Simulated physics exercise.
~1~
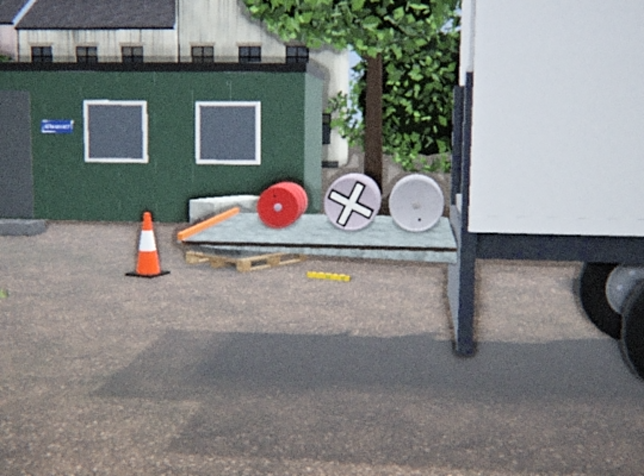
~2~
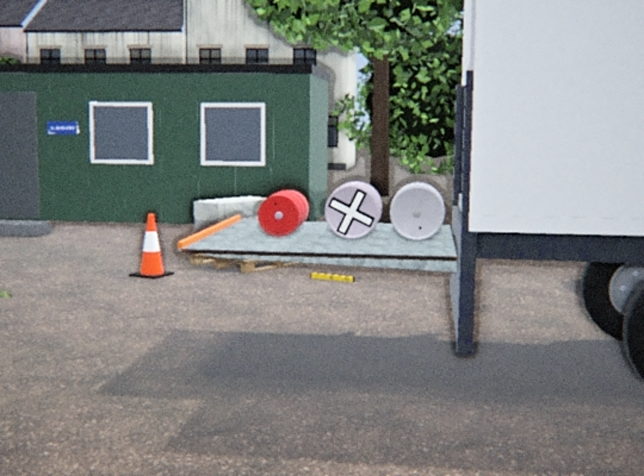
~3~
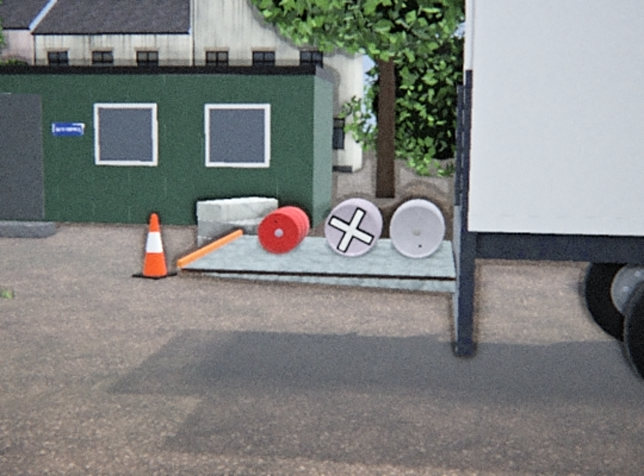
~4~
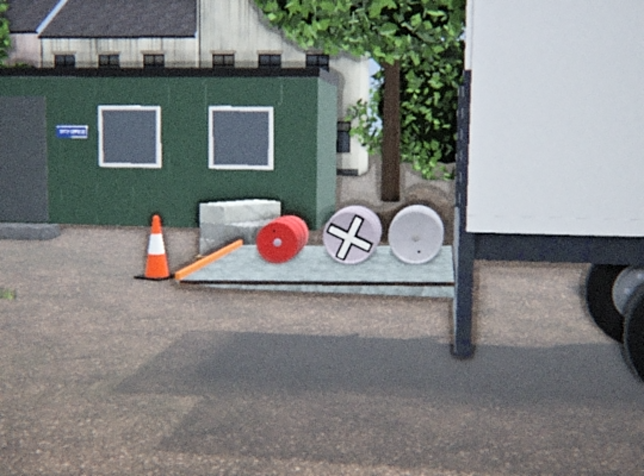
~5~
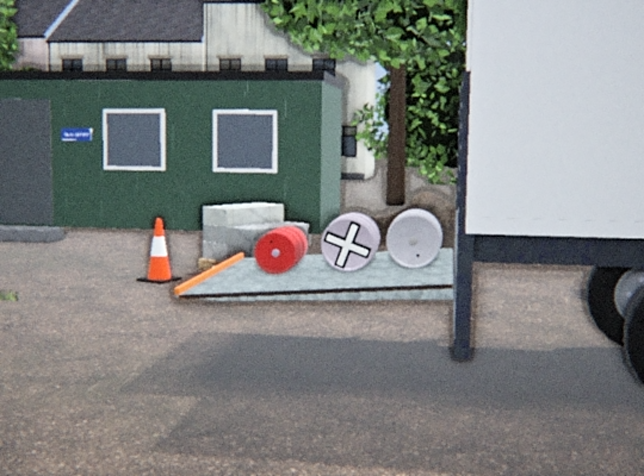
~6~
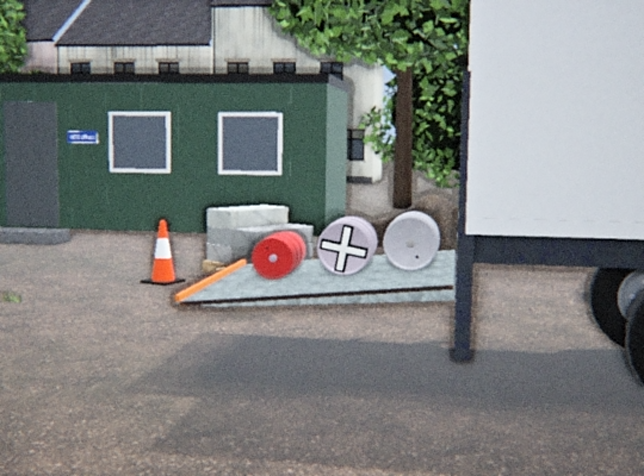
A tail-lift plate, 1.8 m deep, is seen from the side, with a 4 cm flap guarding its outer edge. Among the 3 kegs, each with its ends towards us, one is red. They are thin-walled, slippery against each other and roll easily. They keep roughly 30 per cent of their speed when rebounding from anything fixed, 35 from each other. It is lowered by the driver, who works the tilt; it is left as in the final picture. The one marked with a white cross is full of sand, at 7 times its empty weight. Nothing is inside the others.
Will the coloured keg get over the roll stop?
Yes.
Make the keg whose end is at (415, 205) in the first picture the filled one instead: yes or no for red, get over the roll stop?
Under that setup red does it.
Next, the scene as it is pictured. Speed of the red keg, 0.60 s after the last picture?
About 0.5 m/s.
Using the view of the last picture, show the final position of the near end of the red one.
Look near pixel (15, 331).
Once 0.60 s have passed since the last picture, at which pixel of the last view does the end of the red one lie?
Roughly at (247, 261) in the last picture.
Another 0.60 s on from the last picture, red is on the plate, 30 cm from the stop, rolling left; 0 gone from the plate.
Another 1.40 s on from the last picture, red is over the stop and falling; 1 gone from the plate.
In the end (4.60 s after the last picture), red is off the lift, on the ground; 3 gone from the plate.
